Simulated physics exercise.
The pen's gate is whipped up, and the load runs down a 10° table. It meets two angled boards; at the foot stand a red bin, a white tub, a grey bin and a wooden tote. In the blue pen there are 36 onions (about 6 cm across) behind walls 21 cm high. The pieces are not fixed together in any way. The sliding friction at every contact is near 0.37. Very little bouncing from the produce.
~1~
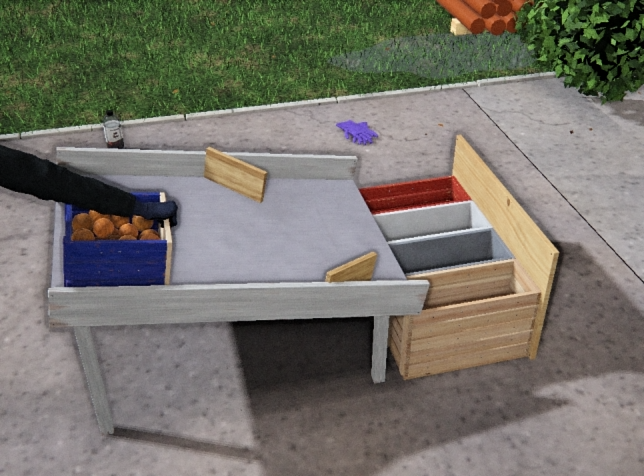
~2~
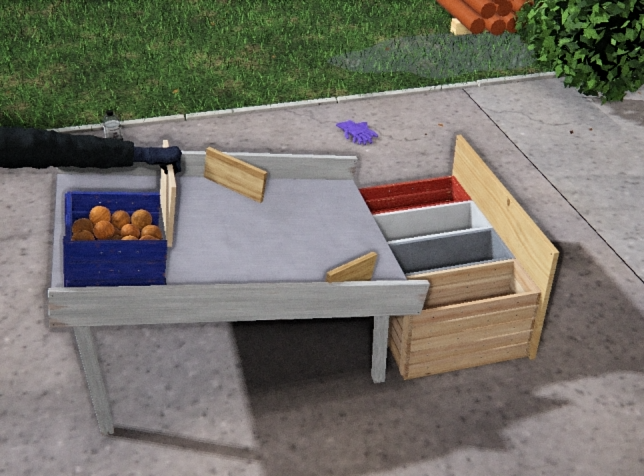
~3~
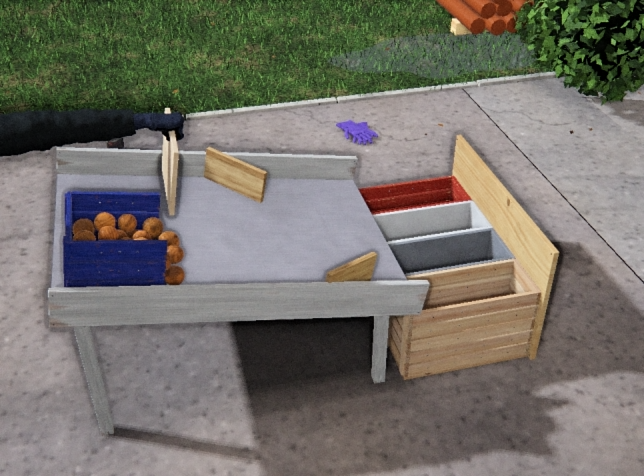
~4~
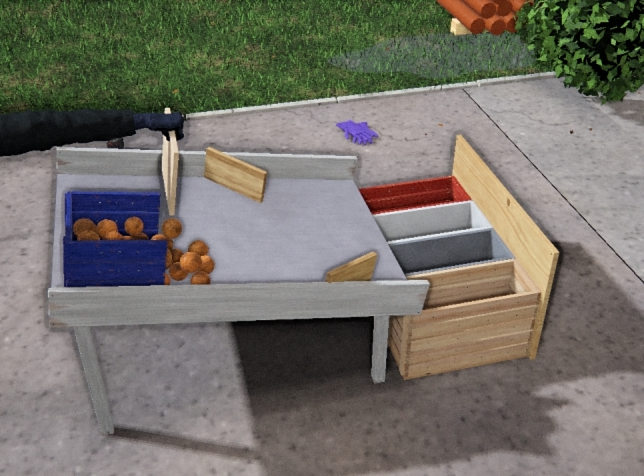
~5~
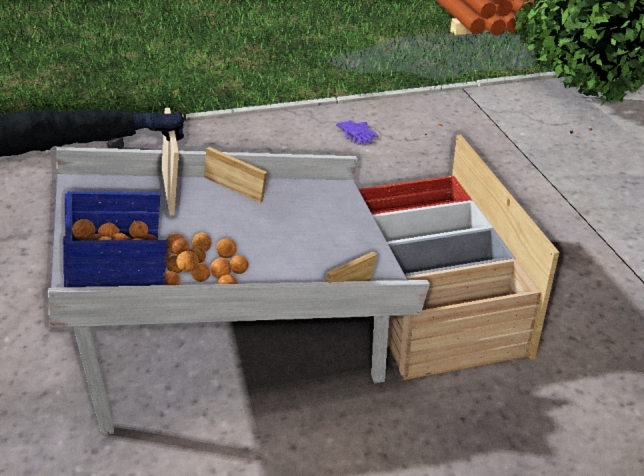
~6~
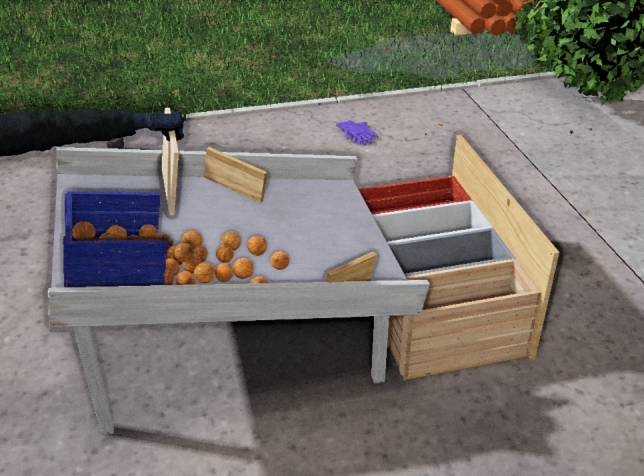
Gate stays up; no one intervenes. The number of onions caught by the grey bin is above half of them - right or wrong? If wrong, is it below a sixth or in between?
Right.
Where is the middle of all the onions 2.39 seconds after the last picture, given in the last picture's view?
The middle lies near (454, 294).
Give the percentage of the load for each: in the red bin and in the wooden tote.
Around 0 % in the first place and around 0 % in the second.
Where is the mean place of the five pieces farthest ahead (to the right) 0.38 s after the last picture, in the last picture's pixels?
Somewhere near pixel (354, 251).
Then, 0.38 s after the last picture, 12 still in the blue pen, 23 on the slope and 1 in the air.
Then, 0.86 s after the last picture, 3 still in the blue pen, 6 in the grey bin, 26 on the slope and 1 in the air.
Then, 1.53 s after the last picture, 1 in the white tub, 19 in the grey bin, 13 on the slope and 3 in the air.
Outcome (2.39 s after the last picture), 3 in the white tub and 33 in the grey bin. Asked share, 33 of 36, 92 per cent.
